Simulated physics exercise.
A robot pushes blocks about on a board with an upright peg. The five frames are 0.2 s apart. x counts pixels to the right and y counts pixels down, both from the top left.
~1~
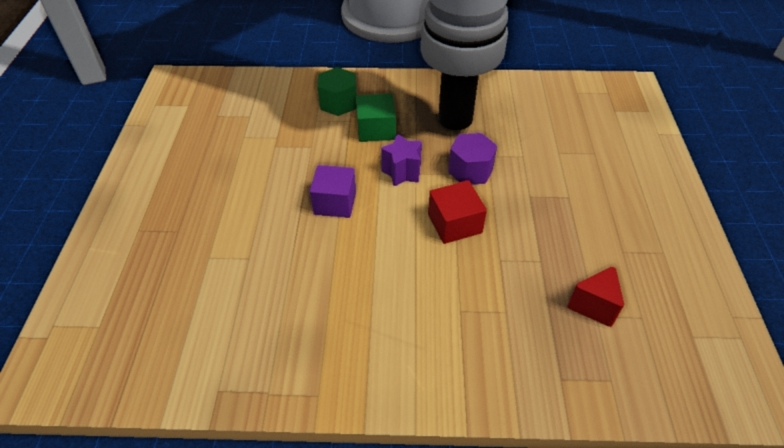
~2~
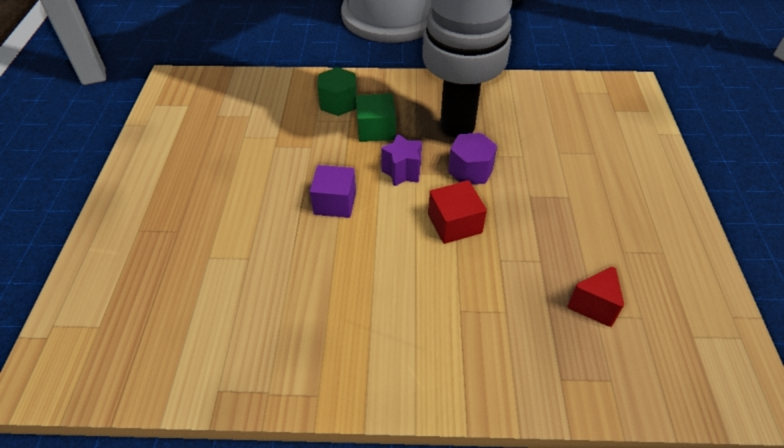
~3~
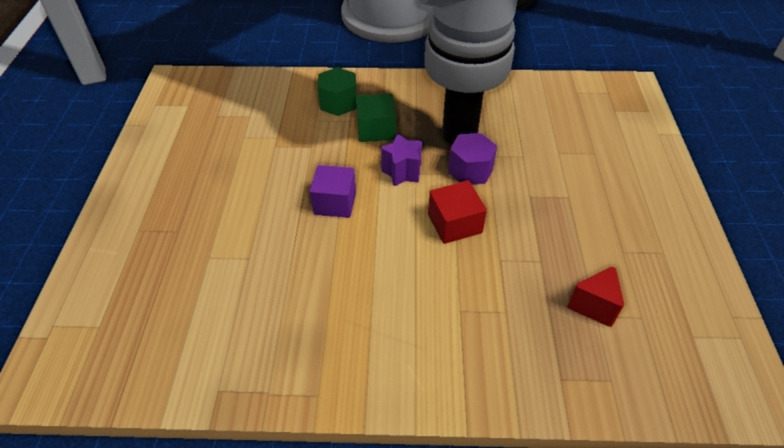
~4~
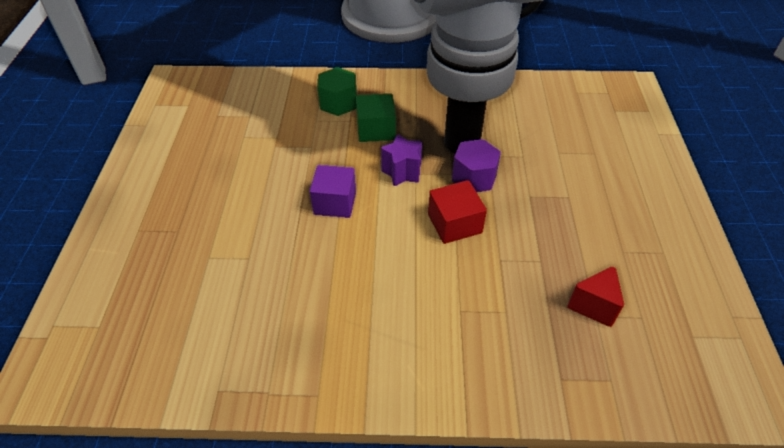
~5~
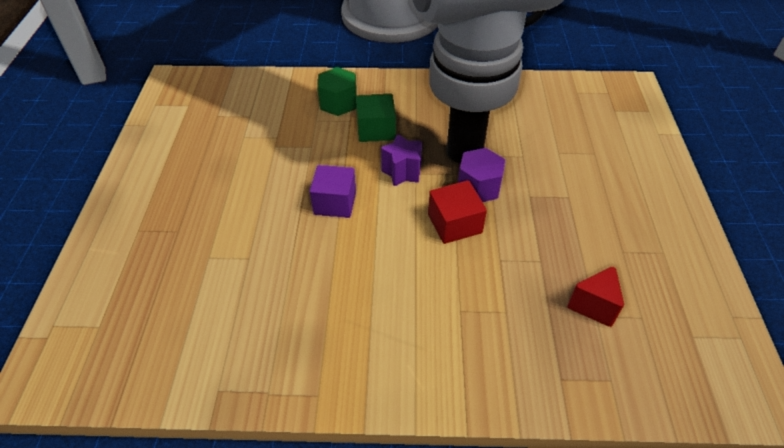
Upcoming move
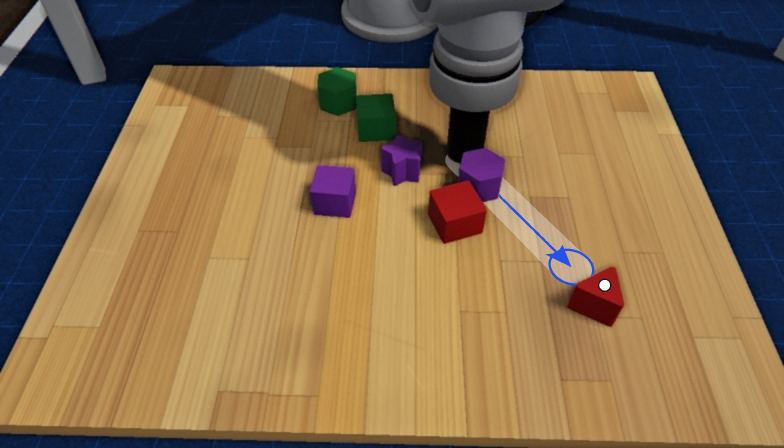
The robot's black peg moves forward and nudges the purple hexagonal block slightly toward the viewer.
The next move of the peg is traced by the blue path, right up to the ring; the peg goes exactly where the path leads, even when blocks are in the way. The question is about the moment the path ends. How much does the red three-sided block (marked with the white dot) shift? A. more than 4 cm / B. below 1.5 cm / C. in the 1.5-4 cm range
My answer is option B.
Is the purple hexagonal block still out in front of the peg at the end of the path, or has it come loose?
Slid off.
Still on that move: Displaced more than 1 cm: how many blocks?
Blocks moved: One.
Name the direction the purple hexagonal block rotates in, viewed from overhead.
Seen from overhead, it turns clockwise.
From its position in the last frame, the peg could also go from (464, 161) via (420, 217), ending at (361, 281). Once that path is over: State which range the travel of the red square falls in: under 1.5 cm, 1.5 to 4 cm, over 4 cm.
The displacement of the red square is 1.5-4 cm.
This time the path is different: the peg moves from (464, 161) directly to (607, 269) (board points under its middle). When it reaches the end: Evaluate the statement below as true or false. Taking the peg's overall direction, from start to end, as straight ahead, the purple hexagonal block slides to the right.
This is true.
The line goes from (464, 161) directly to (571, 267); the dot is on the red three-sided block.
The first path, step by step. One third of the way, peg at (498, 184); purple hexagonal block at (511, 201), turned 20° clockwise.
Two thirds of the way, peg at (534, 220); purple hexagonal block at (533, 241), turned 65° clockwise.
At the end, peg at (575, 259); purple hexagonal block at (541, 262), turned 130° clockwise; red three-sided block unmoved.
